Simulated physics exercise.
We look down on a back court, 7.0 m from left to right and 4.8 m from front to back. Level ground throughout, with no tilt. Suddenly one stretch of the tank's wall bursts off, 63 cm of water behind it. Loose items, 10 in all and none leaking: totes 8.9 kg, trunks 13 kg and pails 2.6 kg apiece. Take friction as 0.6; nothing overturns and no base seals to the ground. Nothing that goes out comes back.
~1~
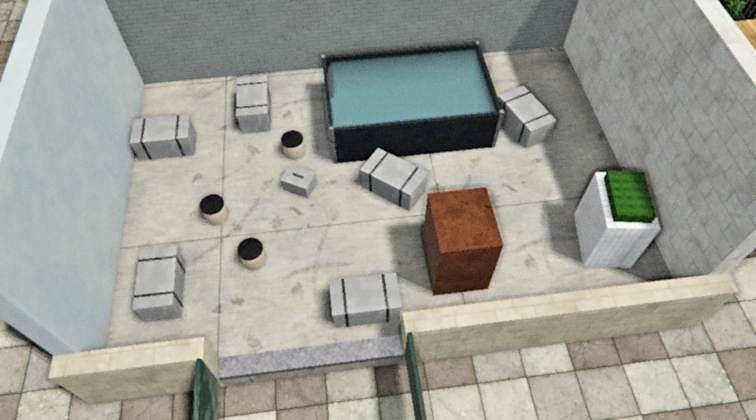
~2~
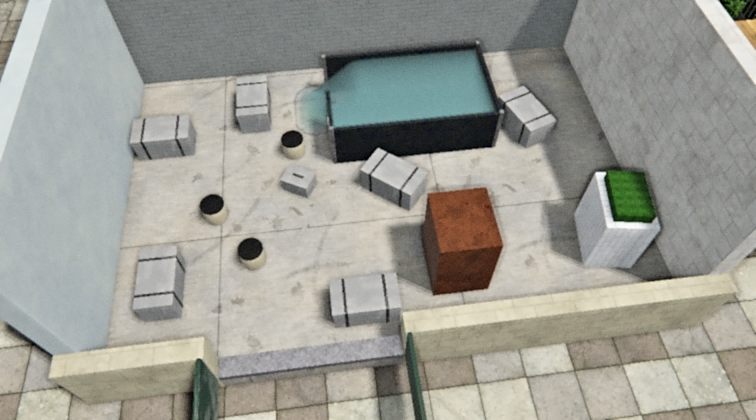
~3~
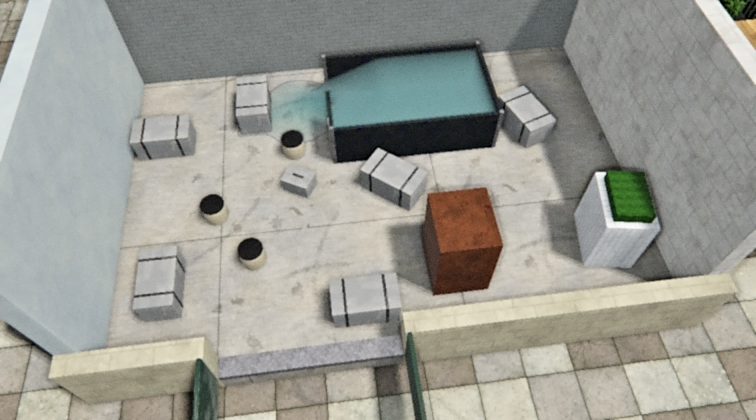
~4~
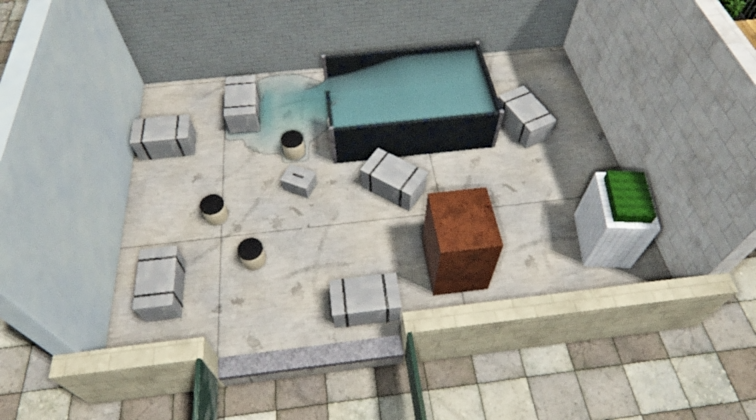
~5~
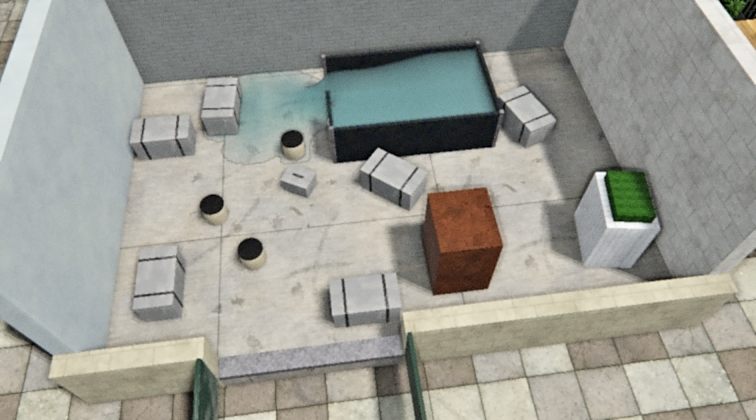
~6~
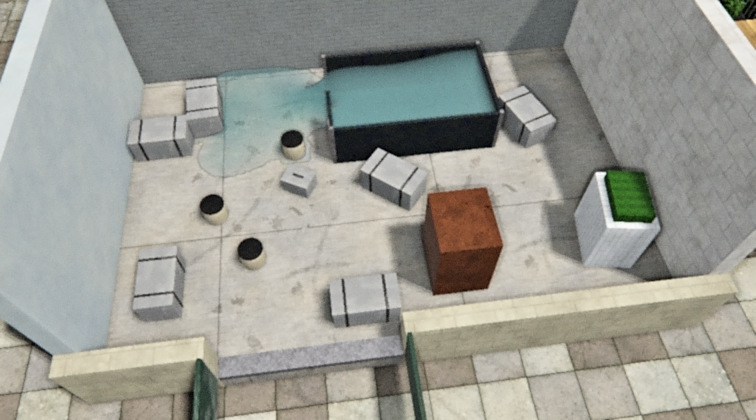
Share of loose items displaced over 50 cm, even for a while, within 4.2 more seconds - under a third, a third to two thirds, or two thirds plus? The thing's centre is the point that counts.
Centre band.
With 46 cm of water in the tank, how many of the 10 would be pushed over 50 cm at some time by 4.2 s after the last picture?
Count: 5.
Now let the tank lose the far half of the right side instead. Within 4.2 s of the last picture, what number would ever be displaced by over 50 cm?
Then it comes to 0.
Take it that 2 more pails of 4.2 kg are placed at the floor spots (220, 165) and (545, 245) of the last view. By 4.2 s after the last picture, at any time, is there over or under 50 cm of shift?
Taking them in turn, the first is above the mark and the second below the mark.
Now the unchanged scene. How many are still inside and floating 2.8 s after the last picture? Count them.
4.
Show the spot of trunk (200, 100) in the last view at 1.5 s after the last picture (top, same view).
Position: Approx. (160, 97).
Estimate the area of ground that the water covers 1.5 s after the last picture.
Roughly 11.5 m2 of it is wet.
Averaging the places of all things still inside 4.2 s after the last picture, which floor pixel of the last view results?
(367, 228).
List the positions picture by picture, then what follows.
In the first picture, a trunk at (252, 95) rests on the ground; a trunk at (160, 128), on the bottom; water covers 3.3 m2; 0 of 10 have shifted.
In the second picture, a trunk at (252, 95), on the bottom; a trunk at (160, 128) rests on the ground; water covers 3.8 m2; 0 of 10 have shifted.
In the third picture, a trunk at (252, 95) rests on the ground; a trunk at (160, 128) rests on the ground; 4.4 m2 under water; 0 of 10 have shifted.
In the fourth picture, a trunk at (240, 95), on the bottom, 17 cm from its start; a trunk at (160, 128) rests on the ground; 4.9 m2 under water; 1 of 10 have shifted.
In the fifth picture, a trunk at (220, 97) rests on the ground, 47 cm from its start; a trunk at (160, 128) rests on the ground; water covers 5.8 m2; 1 of 10 have shifted.
In the sixth picture, a trunk at (202, 98) rests on the ground, 73 cm from its start; a trunk at (158, 129) rests on the ground, 4 cm from its start; water covers 6.7 m2; 1 of 10 have shifted.
Then, 0.4 s after the last picture 1 of 10 are over 50 cm from their spots; 0 afloat.
Then, 1.5 s after the last picture 1 of 10 are over 50 cm from their spots; 1 afloat.
Then, 2.8 s after the last picture 4 of 10 are over 50 cm from their spots; 4 afloat.
Then, 4.2 s after the last picture 5 of 10 are over 50 cm from their spots, and 5 have been at some point; 2 afloat.
